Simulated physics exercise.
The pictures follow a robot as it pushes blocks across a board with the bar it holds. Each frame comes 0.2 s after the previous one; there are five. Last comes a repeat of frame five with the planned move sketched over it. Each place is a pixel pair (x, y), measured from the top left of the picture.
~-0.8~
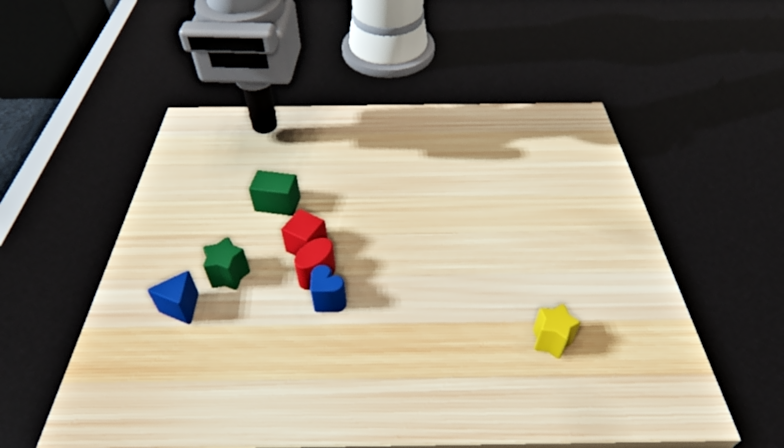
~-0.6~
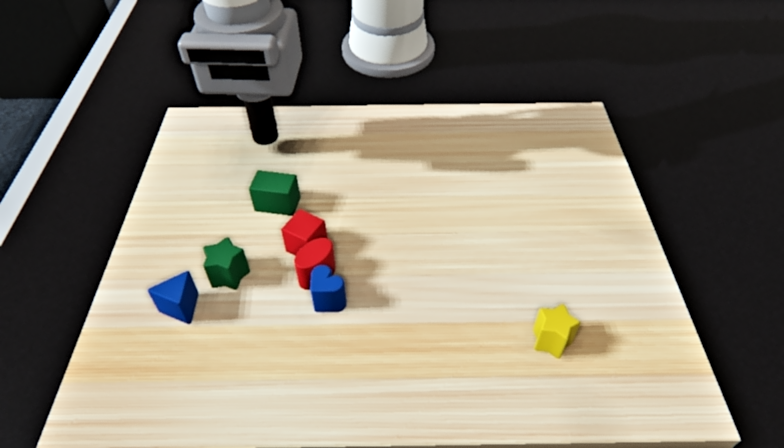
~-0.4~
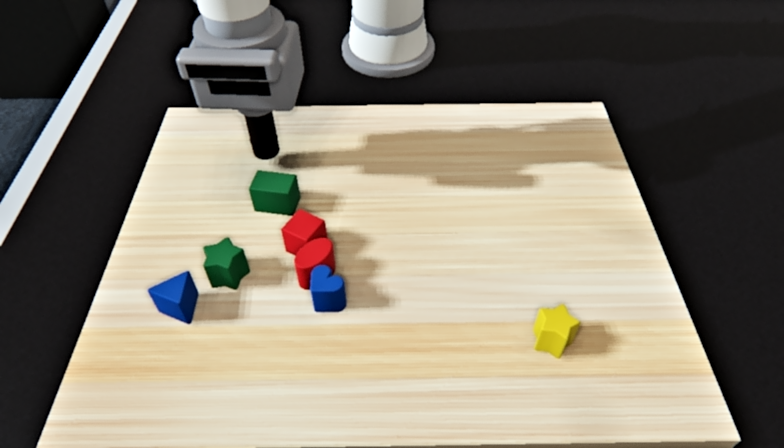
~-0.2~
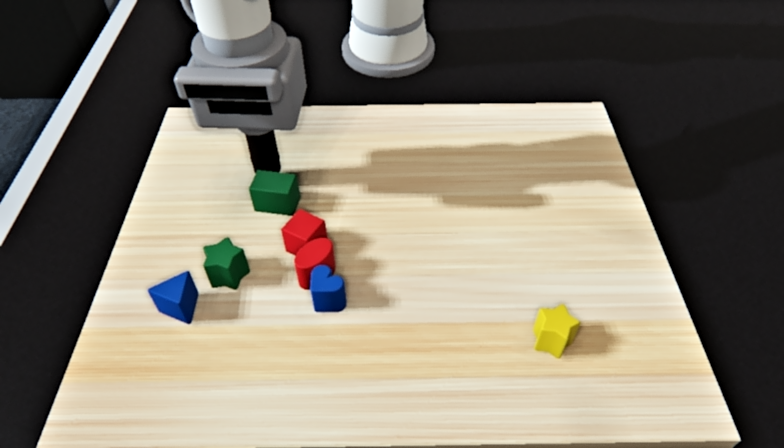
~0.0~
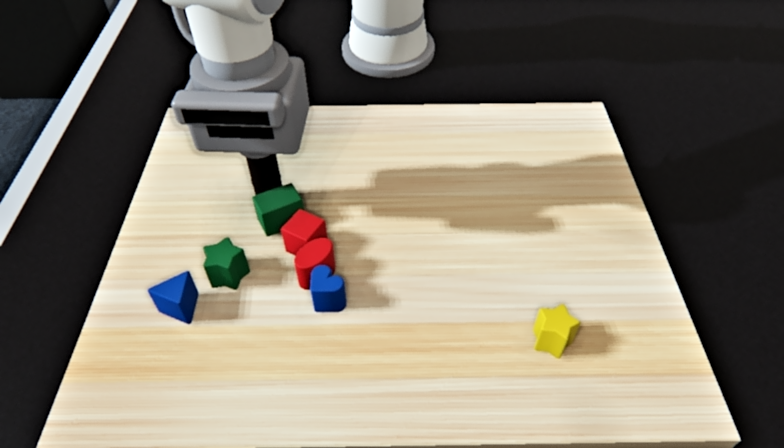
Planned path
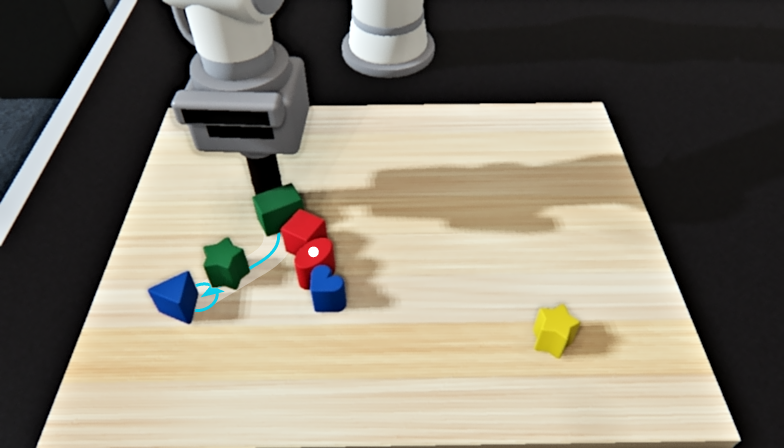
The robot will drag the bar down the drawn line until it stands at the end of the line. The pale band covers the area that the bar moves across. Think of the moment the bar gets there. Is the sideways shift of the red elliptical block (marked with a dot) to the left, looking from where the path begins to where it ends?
In short: Yes.
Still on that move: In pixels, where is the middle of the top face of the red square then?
It should be at (327, 244) by then.
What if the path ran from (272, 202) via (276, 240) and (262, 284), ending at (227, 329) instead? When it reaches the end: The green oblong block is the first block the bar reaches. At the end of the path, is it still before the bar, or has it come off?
The bar has lost it.
The line goes from (272, 202) via (279, 237) and (248, 269), ending at (201, 297); the dot is on the red elliptical block.
The first path, step by step. One third of the way, bar (276, 227); green oblong block (295, 229), turned 35° anticlockwise; red square (322, 241); red elliptical block (331, 270), turned 25° clockwise.
Two thirds of the way, bar (245, 260); green star-shaped block (209, 259), turned 20° clockwise; green oblong block (297, 234), turned 45° anticlockwise; red square (327, 244); red elliptical block (334, 272), turned 45° clockwise.
At the end, bar (197, 287); blue triangle (142, 301), turned 80° anticlockwise; green star-shaped block (159, 272), turned 55° clockwise; green oblong block (297, 234), turned 45° anticlockwise; red square (327, 244); red elliptical block (334, 272), turned 45° clockwise.
